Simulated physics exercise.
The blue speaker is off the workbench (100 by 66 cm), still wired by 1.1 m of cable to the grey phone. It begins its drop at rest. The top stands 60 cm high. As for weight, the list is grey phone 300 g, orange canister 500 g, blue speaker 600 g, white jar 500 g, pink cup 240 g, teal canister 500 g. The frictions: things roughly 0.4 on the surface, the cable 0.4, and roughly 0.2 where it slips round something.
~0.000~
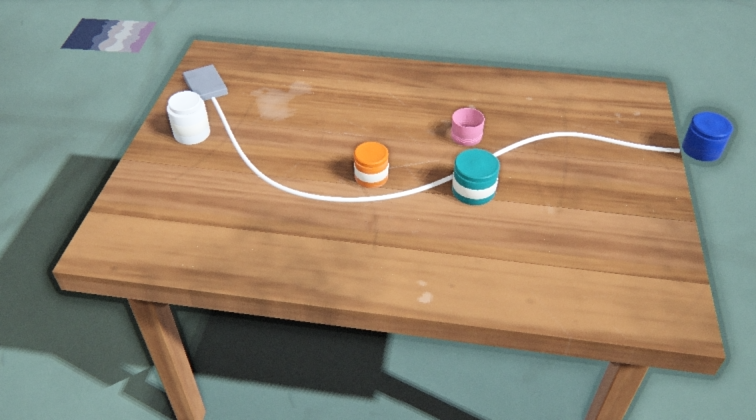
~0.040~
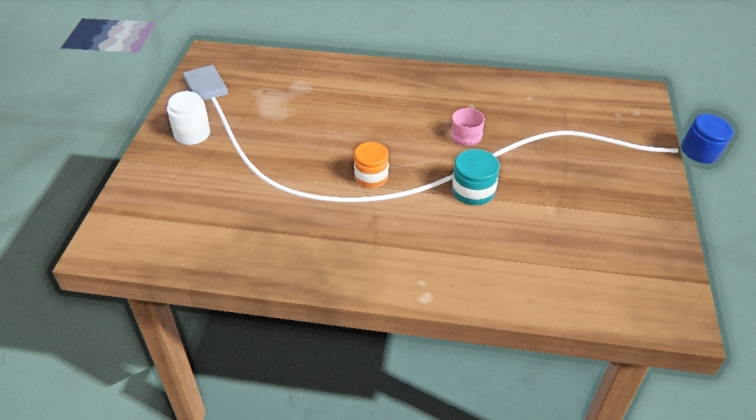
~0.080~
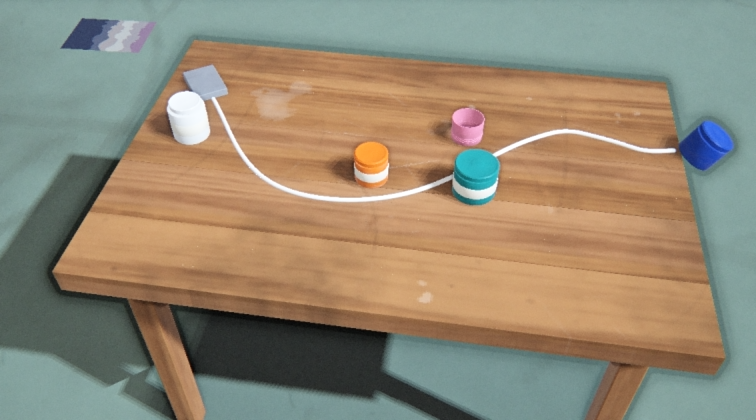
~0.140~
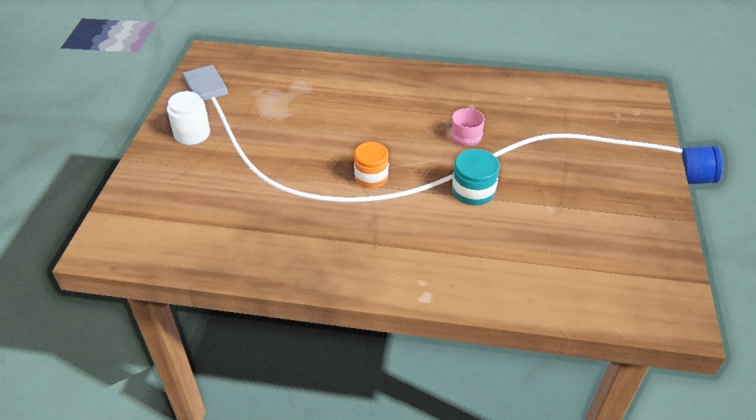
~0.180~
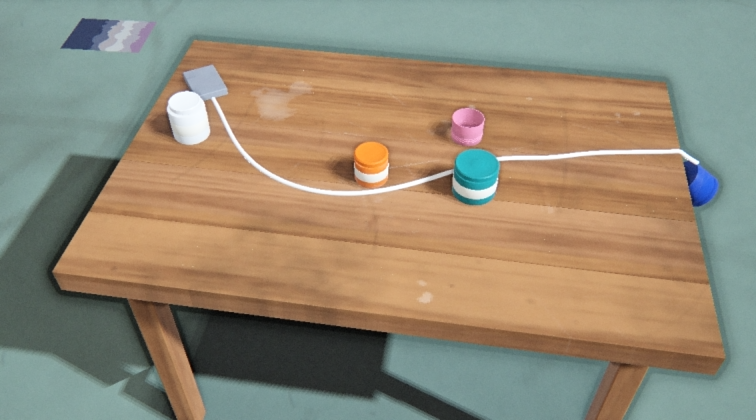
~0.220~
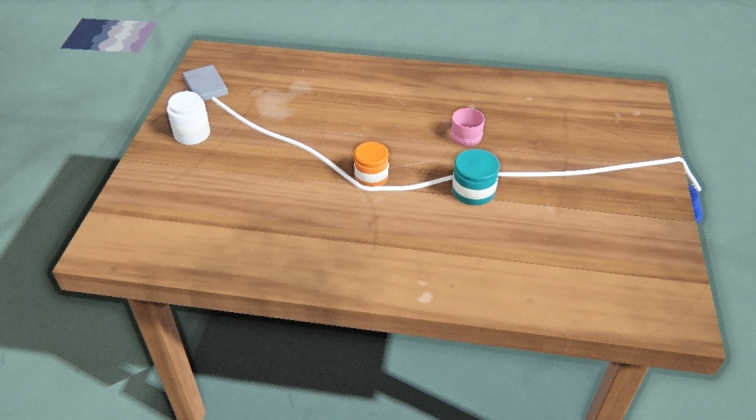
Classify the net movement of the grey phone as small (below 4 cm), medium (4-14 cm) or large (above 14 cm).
Large.
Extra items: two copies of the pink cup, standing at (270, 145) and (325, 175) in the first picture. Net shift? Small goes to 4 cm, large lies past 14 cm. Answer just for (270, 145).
At that spot the shift is medium-sized.
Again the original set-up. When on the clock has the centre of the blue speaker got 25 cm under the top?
Roughly 0.38 s.
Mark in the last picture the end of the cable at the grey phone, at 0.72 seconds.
You'll find it near pixel (353, 168).
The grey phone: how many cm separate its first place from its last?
Net shift for the grey phone is 35 cm.
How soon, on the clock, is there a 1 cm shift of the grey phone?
Grey phone: Roughly 0.26 s.
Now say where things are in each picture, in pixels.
The first frame shows grey phone (204, 80); cable runs through (625, 144) (511, 148) (417, 190) (298, 193) (229, 132).
The second frame shows blue speaker (712, 126); cable runs through (624, 144) (417, 190) (229, 132).
The third frame shows blue speaker (705, 146); cable runs through (622, 144) (417, 190) (229, 132).
The fourth frame shows blue speaker (700, 165); cable runs through (627, 143) (417, 190) (229, 132).
The fifth frame shows blue speaker (692, 184); cable runs through (653, 152) (423, 181) (229, 132).
The sixth frame shows grey phone (205, 80); cable runs through (684, 164) (568, 173) (342, 173) (250, 124).
At 0.5 s, the cable's tail end at (282, 120); grey phone 15 cm off its start, blue speaker over the edge, orange canister 4 cm off its start.
At 0.7 s, the cable's tail end at (353, 168); grey phone 34 cm off its start, blue speaker over the edge, orange canister 4 cm off its start.
At 1.0 s, the cable's tail end at (366, 170); grey phone 36 cm off its start at (341, 157), blue speaker over the edge, orange canister 5 cm off its start at (388, 138).
At 1.2 s, the cable's tail end at (366, 170); grey phone 36 cm off its start, blue speaker over the edge, orange canister 5 cm off its start.
At 2.4 s, the cable's tail end at (366, 170); grey phone 36 cm off its start at (341, 157), blue speaker over the edge, orange canister 5 cm off its start at (388, 138).
